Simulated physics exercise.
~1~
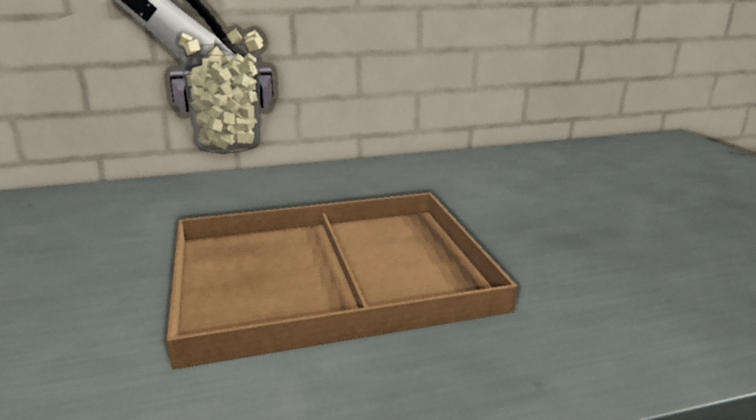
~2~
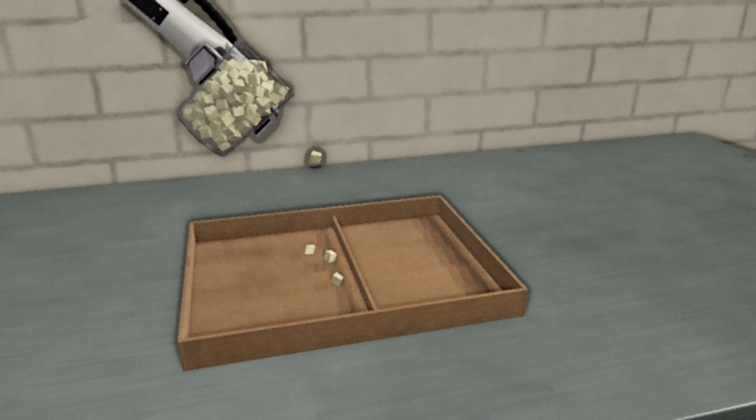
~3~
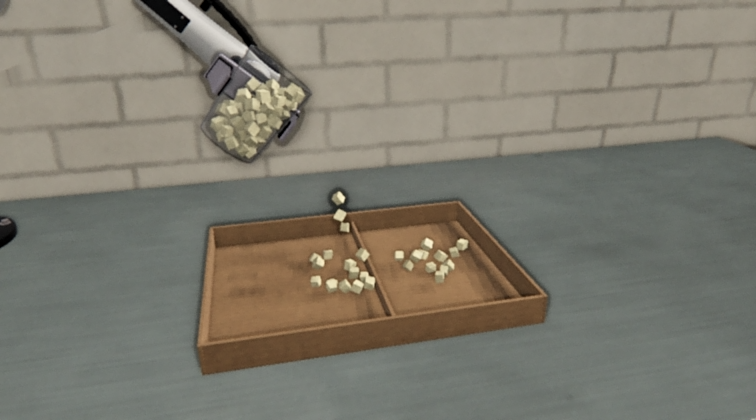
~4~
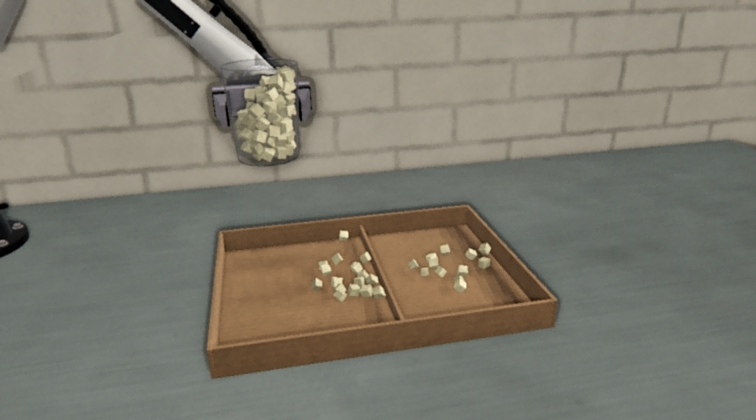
Robot arm tilting a clear tumbler of pale cubes, spilling some into both parts of a divided wooden tray, then righting it still mostly full.
